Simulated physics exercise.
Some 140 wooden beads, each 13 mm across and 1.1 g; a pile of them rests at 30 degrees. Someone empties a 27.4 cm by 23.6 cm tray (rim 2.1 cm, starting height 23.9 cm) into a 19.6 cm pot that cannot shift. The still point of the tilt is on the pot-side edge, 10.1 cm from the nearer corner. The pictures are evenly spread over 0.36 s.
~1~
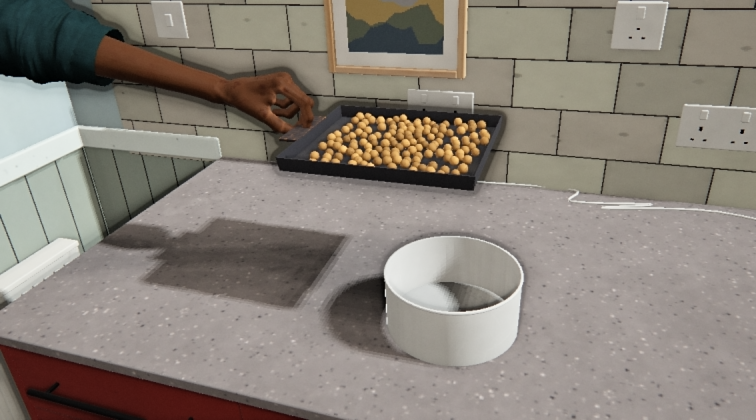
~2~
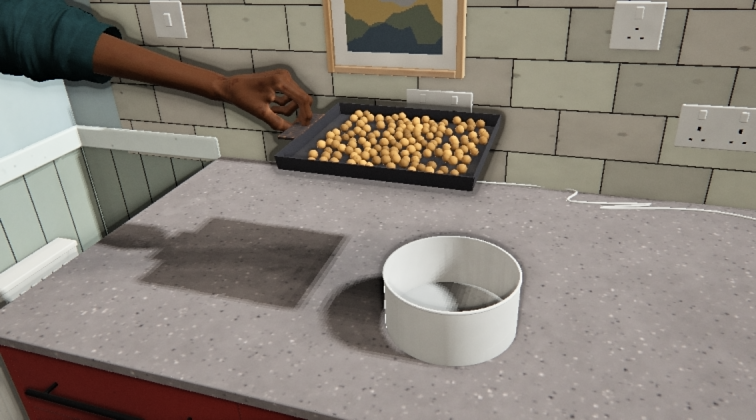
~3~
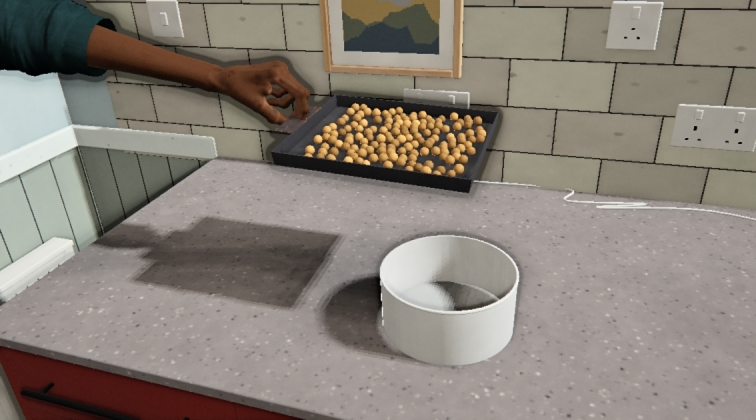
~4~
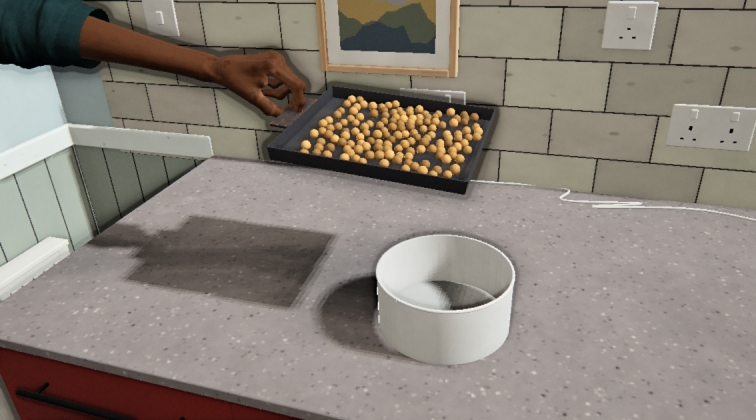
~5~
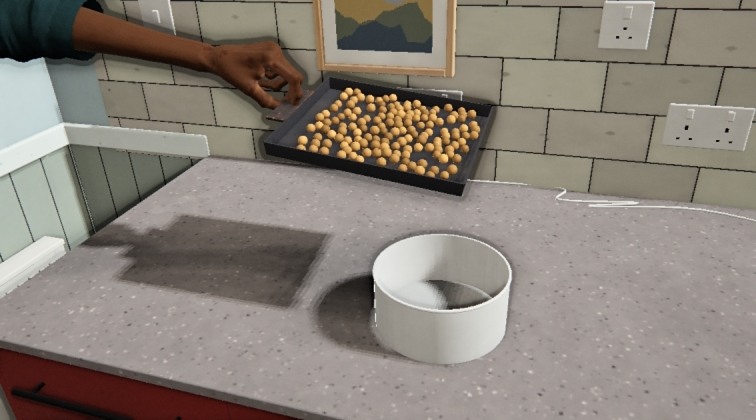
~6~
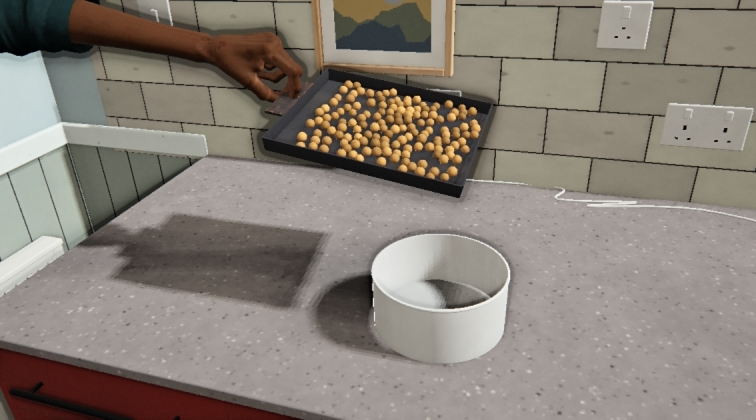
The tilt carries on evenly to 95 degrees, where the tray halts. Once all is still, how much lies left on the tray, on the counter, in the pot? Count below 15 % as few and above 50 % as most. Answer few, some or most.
Tray few, counter few, pot most.
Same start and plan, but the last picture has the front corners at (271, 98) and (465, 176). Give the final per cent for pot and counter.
Pot 20, counter 80.
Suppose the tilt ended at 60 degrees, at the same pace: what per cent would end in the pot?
It would be near 0 per cent.
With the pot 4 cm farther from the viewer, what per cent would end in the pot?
It would be near 75 per cent.
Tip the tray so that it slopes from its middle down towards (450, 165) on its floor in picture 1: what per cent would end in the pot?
About 70 per cent.
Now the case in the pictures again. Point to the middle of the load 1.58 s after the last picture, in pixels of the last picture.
Near (435, 137).
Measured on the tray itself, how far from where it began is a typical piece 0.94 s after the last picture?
Some 6 cm.
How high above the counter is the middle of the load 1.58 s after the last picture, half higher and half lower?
Some 28 cm.
Then, 0.94 s after the last picture, tilt 51 degrees; the tray holds 100 %, the pot 0 %.
Then, 1.58 s after the last picture, tilt 76 degrees; the tray holds 100 %, the pot 0 %.
Then, 2.25 s after the last picture, tilt 95 degrees; the tray holds 25 %, the pot 40 %.
In the end, tray 0 %, counter 5 %, pot 95 %.
